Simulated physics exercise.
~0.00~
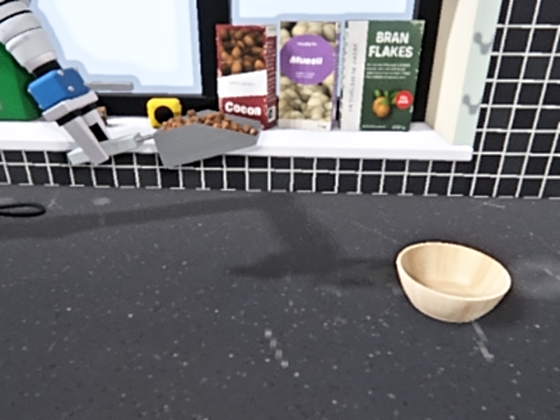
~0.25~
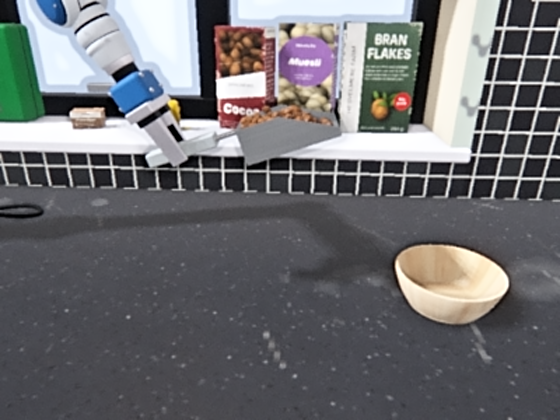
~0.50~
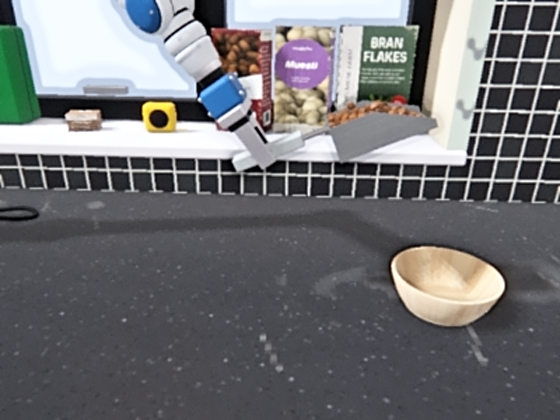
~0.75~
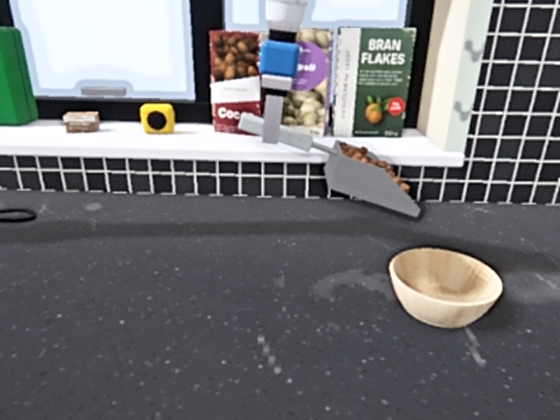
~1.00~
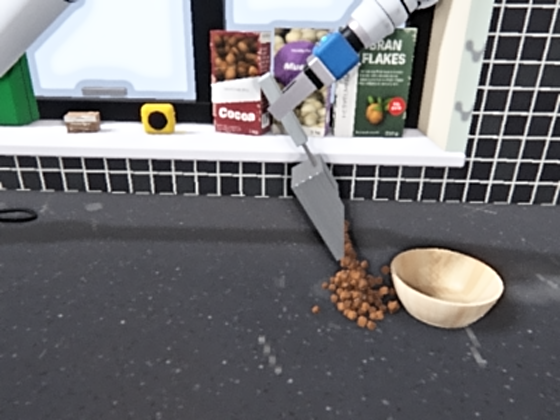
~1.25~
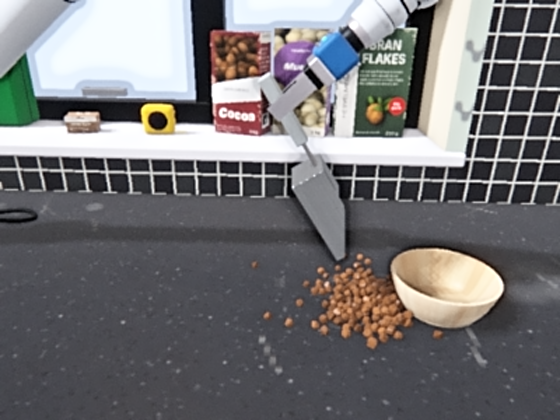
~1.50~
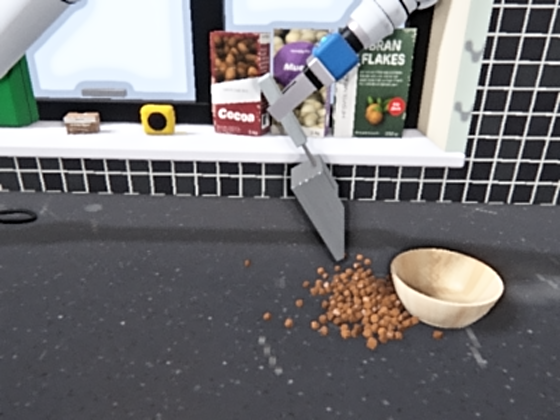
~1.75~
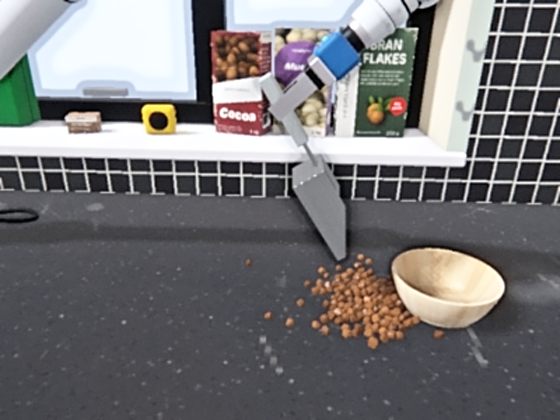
On a dark speckled counter below a tiled windowsill lined with cereal boxes, a pale wooden bowl sits at the right. A robot arm carries a grey scoop heaped with small brown pellets from left to right in front of the boxes. It then lowers the scoop and starts tipping it down towards the bowl. The scoop tilts steeply, and the pellets pour off its front edge, landing on the counter just left of the bowl. They spread into a loose pile beside it, and the arm stays still with the scoop emptied while the bowl remains empty.
